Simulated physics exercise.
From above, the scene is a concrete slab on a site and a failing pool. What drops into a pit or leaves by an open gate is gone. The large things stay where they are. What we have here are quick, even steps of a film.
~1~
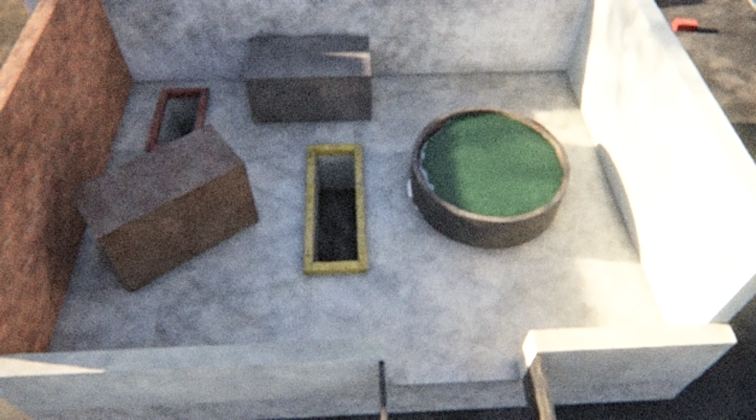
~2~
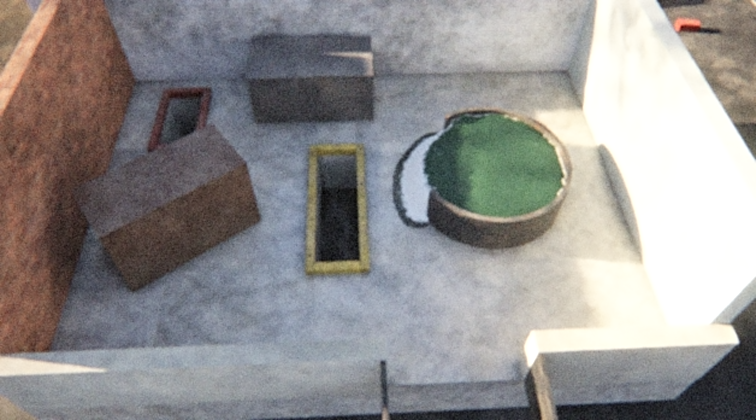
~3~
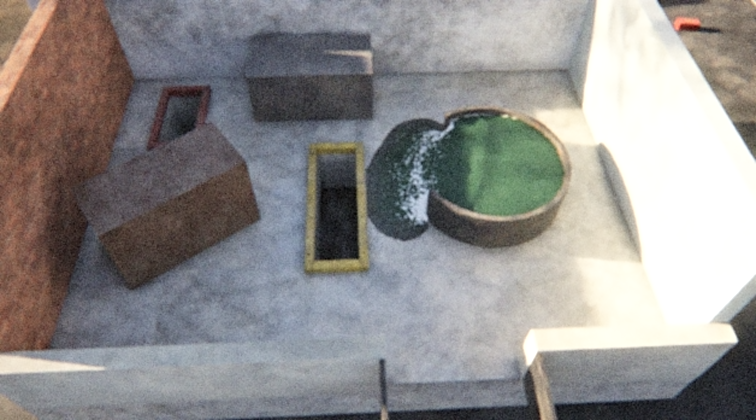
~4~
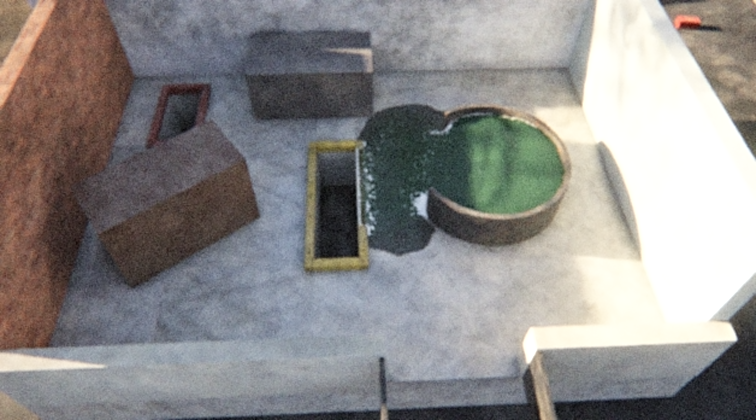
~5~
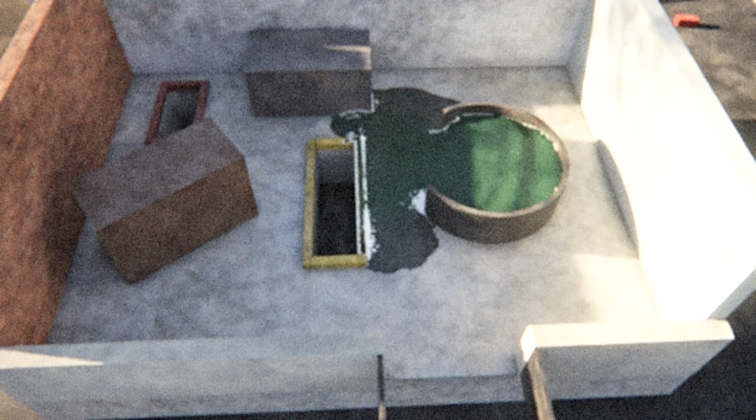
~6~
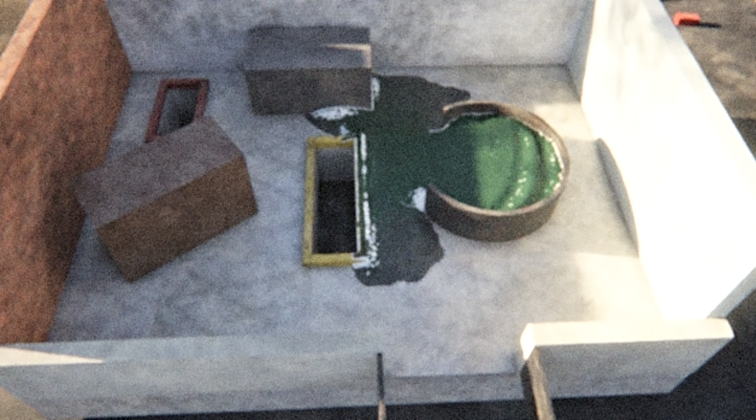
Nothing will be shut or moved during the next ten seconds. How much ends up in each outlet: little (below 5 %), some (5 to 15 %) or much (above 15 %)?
Outlet by outlet: Gate - some, red pit - little, yellow pit - much.
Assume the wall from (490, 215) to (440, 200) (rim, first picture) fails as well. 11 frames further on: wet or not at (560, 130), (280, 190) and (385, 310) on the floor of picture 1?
In the order asked: Out of reach, out of reach, sodden.
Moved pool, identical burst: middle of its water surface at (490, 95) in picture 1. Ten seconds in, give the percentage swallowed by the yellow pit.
The yellow pit gets around 10 per cent.
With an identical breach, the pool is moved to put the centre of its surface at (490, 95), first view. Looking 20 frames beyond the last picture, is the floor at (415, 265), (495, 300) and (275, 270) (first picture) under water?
Location one: Soaked; location two: Soaked; location three: Bone dry.
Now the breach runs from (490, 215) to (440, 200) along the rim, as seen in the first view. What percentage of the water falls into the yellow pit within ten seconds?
Share to the yellow pit: 0 in a hundred.
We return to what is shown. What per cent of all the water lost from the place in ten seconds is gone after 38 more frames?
My estimate is roughly 90 percent.
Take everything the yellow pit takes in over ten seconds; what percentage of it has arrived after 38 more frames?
Some 100 per cent.
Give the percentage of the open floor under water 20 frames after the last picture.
Around 50 percent of it.
A moment on, water covers 20 % of the floor; the gate 0 %, the red pit 0 %, the yellow pit 11 %.
Next, water covers 35 % of the floor; the gate 1 %, the red pit 0 %, the yellow pit 20 %.
Then, water covers 50 % of the floor; the gate 2 %, the red pit 1 %, the yellow pit 25 %.
Later, water covers 70 % of the floor; the gate 6 %, the red pit 2 %, the yellow pit 26 %.
In the end, water covers 90 % of the floor; the gate 10 %, the red pit 2 %, the yellow pit 26 %.
